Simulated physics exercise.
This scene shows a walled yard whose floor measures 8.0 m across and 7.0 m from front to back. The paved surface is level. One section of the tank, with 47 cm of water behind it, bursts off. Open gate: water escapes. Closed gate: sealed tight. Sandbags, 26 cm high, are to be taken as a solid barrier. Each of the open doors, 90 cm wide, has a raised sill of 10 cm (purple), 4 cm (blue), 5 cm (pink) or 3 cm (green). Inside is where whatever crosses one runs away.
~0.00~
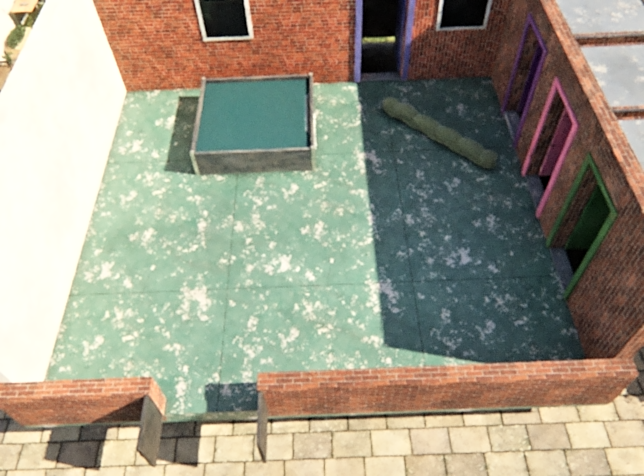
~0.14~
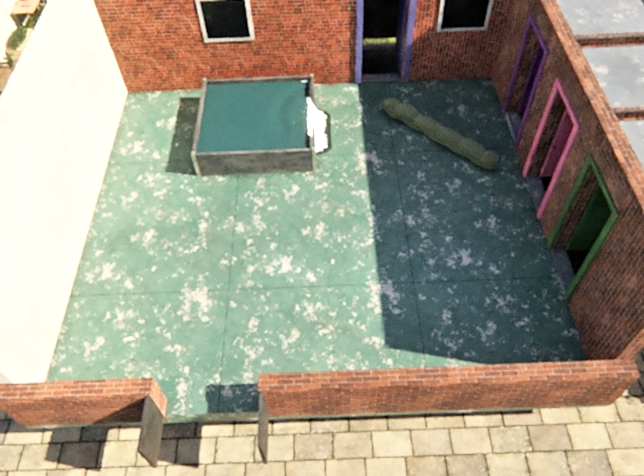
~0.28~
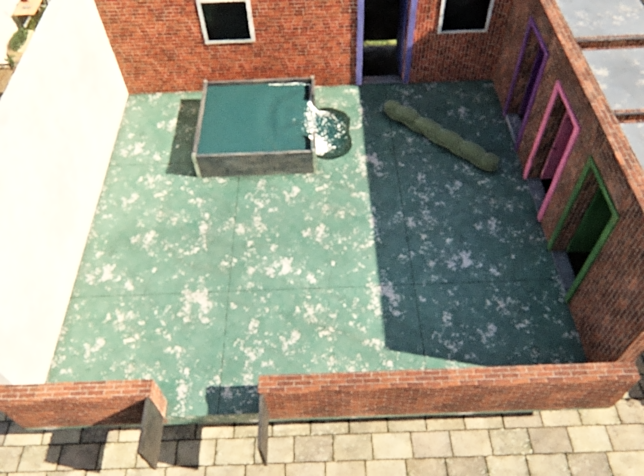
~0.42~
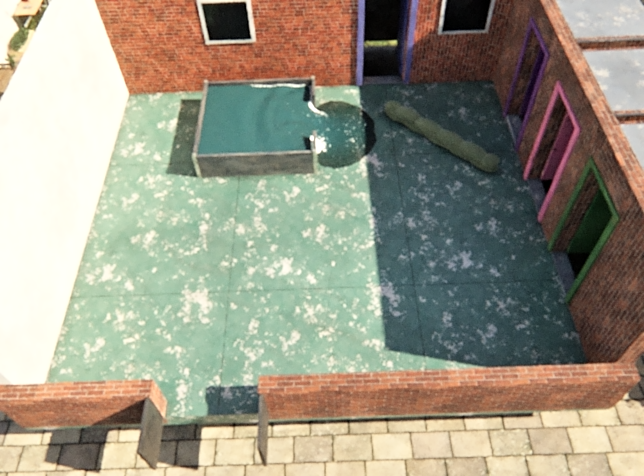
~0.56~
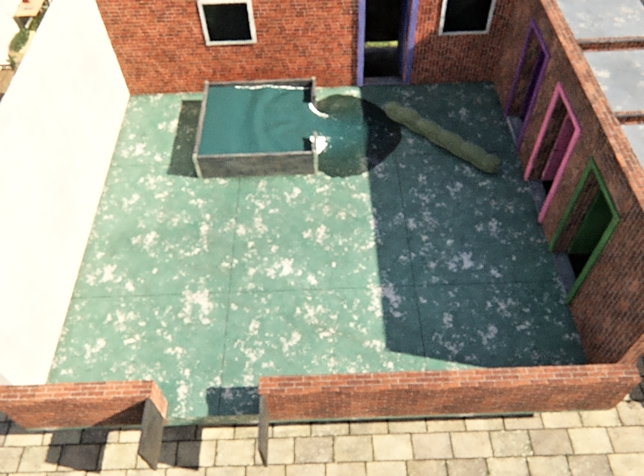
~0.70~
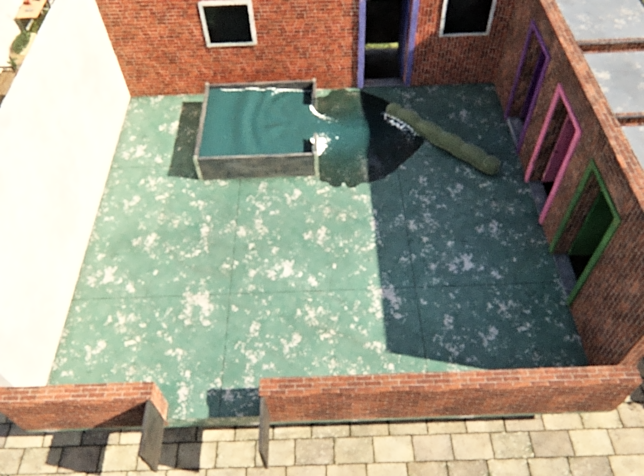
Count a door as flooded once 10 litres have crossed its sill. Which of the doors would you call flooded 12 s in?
I would call the purple door not flooded; I would call the blue door flooded; I would call the pink door flooded; I would call the green door flooded.
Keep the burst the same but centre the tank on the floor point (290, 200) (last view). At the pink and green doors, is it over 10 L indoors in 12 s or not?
So the pink door tops the limit and the green door tops the limit.
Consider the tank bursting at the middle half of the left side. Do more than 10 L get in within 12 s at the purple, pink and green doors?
At purple the amount is beneath the mark, at pink it is beneath the mark, and at green it is beneath the mark.
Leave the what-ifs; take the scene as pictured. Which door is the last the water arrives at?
Lab note: Last arrival at the purple door.
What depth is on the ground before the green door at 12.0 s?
Roughly 7.0 centimetres.
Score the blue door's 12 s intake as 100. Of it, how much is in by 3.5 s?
About 45 per cent.
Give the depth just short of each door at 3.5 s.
In centimetres, the purple door has 5, the blue door 11, the pink door 9 and the green door 9.
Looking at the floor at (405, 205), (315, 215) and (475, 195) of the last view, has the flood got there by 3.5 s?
Listed in turn: Swamped / spared so far / swamped.
After 1.4 s water covers 10 % of the floor and is deepest (27 cm) near (321, 139); purple door not reached, blue door 7 cm at the sill, 0 L in, pink door not reached, green door not reached.
After 2.2 s water covers 20 % of the floor and is deepest (26 cm) near (391, 124); purple door not reached, blue door 11 cm at the sill, 23 L in, pink door 7 cm at the sill, 1 L in, green door not reached.
After 3.5 s water covers 30 % of the floor and is deepest (18 cm) near (382, 124); purple door 5 cm at the sill, 0 L in, blue door 11 cm at the sill, 78 L in, pink door 9 cm at the sill, 29 L in, green door 9 cm at the sill, 9 L in.
After 7.0 s water covers 50 % of the floor and is deepest (12 cm) near (562, 321); purple door 4 cm at the sill, 0 L in, blue door 7 cm at the sill, 146 L in, pink door 8 cm at the sill, 54 L in, green door 6 cm at the sill, 48 L in.
After 12.0 s water covers 80 % of the floor and is deepest (7 cm) near (567, 301); purple door 5 cm at the sill, 0 L in, blue door 5 cm at the sill, 173 L in, pink door 4 cm at the sill, 61 L in, green door 7 cm at the sill, 86 L in.
